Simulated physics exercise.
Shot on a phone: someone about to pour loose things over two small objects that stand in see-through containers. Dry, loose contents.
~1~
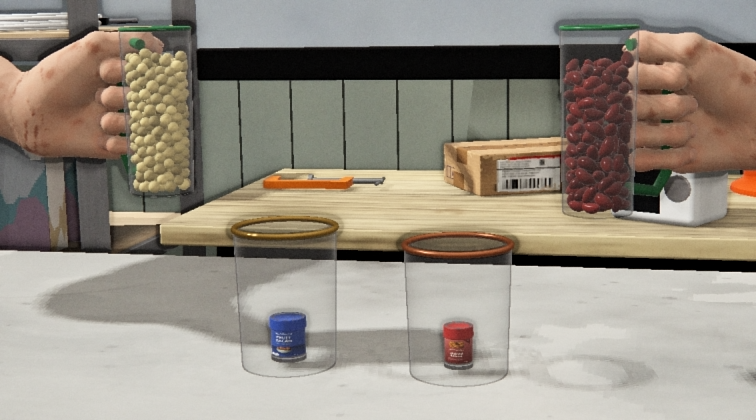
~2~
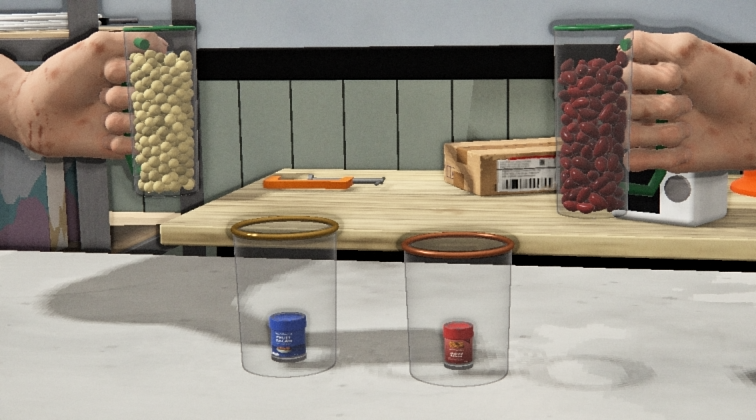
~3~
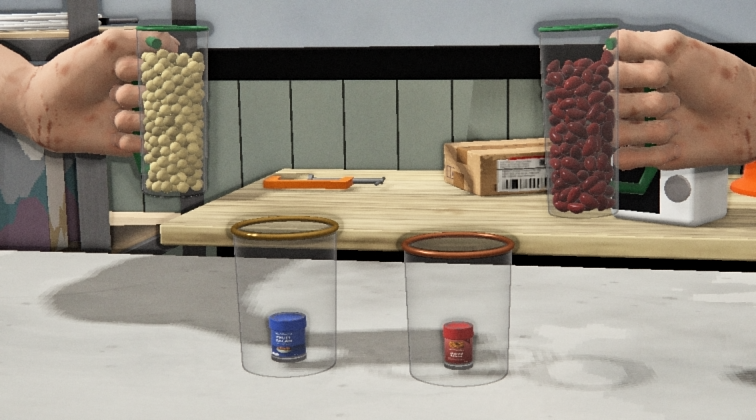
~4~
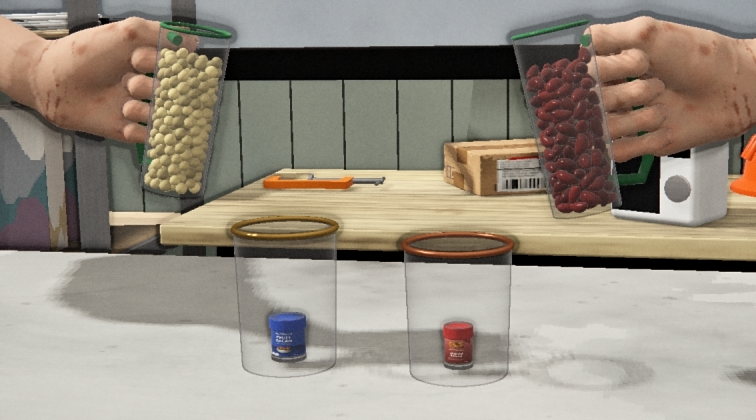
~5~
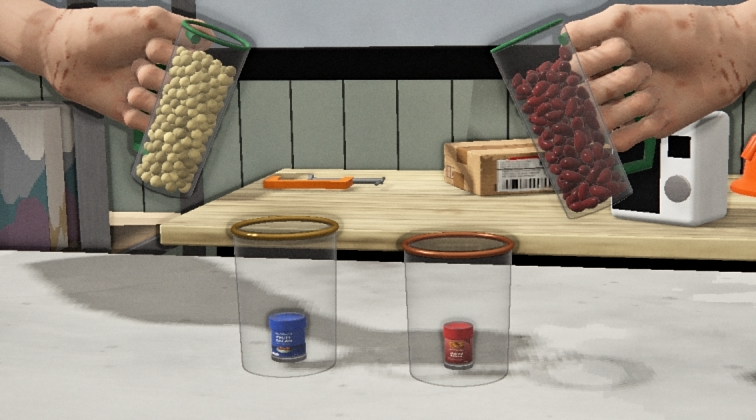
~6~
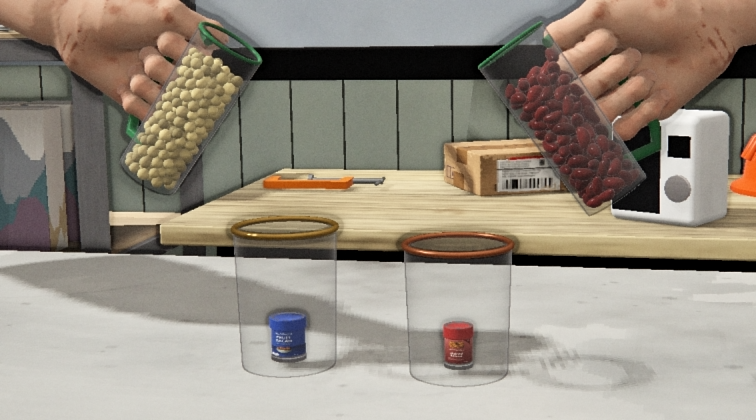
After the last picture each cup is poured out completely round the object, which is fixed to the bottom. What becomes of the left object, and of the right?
So the left object is out of sight, while the right object is out of sight.
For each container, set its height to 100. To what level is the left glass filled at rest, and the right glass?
The left one comes to around 55, the right one to 60.
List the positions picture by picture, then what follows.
Small tin in the left glass at (288, 337), reaching about a third of the way up; left cup at (159, 111), nearly full of soya beans; small tin in the right glass at (459, 346), reaching about a third of the way up; right cup at (598, 121), nearly full of kidney beans, in the first picture.
Left cup at (163, 111), upright; right cup at (593, 121), upright, in the second picture.
Left cup at (174, 111), upright; right cup at (581, 121), upright, in the third picture.
Left cup at (184, 111), tipped 12°; right cup at (569, 121), tipped 12°, in the fourth picture.
Left cup at (189, 111), tipped 24°; right cup at (564, 121), tipped 24°, in the fifth picture.
Small tin in the left glass at (288, 337); left cup at (189, 111), tipped 35°; small tin in the right glass at (459, 346); right cup at (564, 121), tipped 35°, in the sixth picture.
Then, 0.56 s after the last picture, left glass empty, all of its cupful still in the cup; right glass empty, all of its cupful still in the cup.
Then, 1.05 s after the last picture, left glass nearly empty, about two thirds of its cupful still in the cup; right glass nearly empty, most of its cupful still in the cup.
Then, 1.48 s after the last picture, left glass half full, none of its cupful still in the cup; right glass half full, none of its cupful still in the cup.
At rest, left glass half full (surface near (287, 288)), nothing beside it; right glass two thirds full (surface near (458, 295)), nothing beside it; the left thing is covered; the right thing is covered.
